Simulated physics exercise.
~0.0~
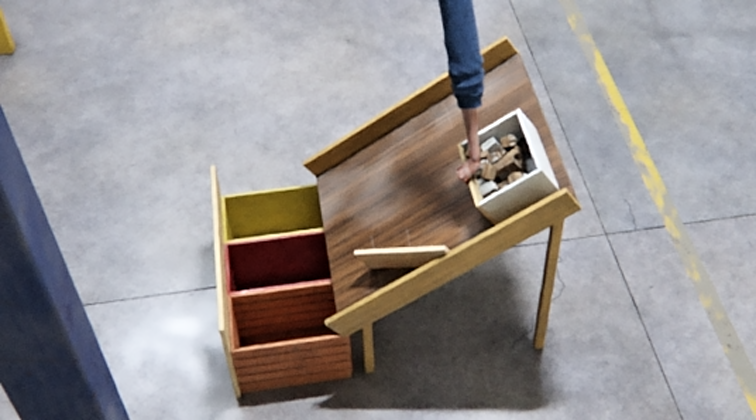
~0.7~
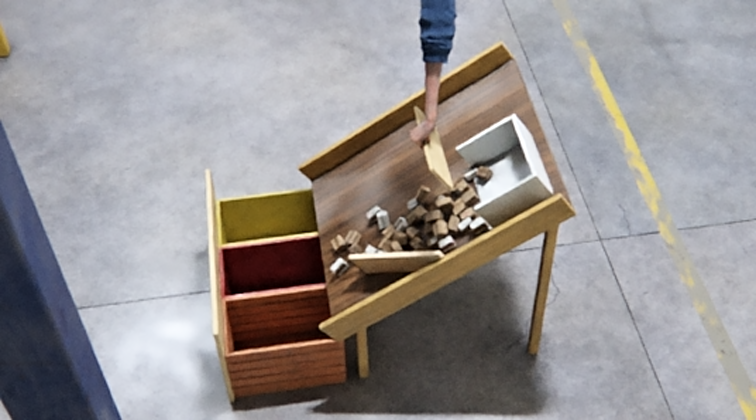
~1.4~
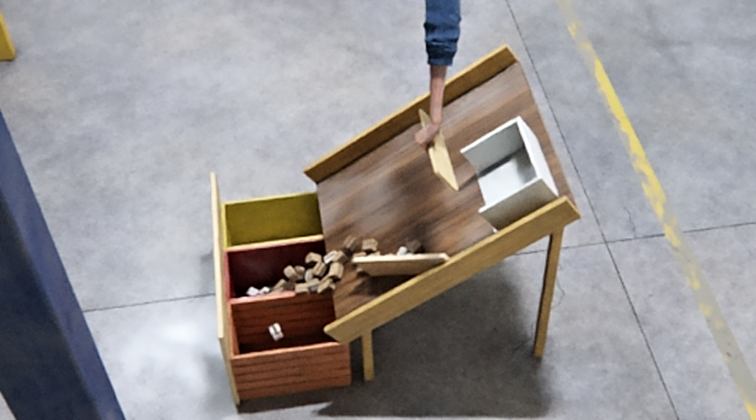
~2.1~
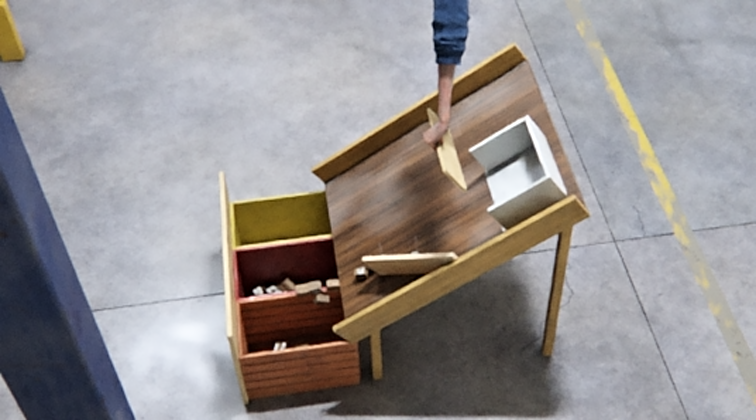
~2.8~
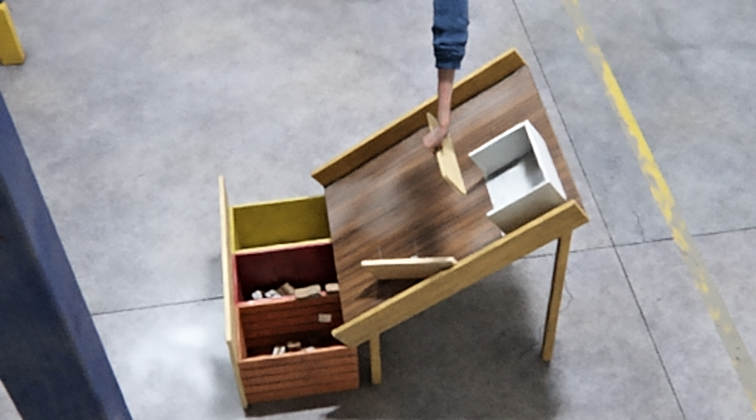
To begin with, a hand reaches down to the open-topped white pen, which is full of small brown and pale blocks near the high end of a sloping wooden table. The hand lifts the pen's gate away, and the blocks spill out in a loose crowd down the slope to the left. They bunch along the angled board near the low edge, then tumble past it into the red tote and the orange tub. The hand keeps holding the gate above the table as the last few drop. Finally the slope is nearly clear, with most blocks in the red tote, fewer in the orange tub and the yellow tote empty.
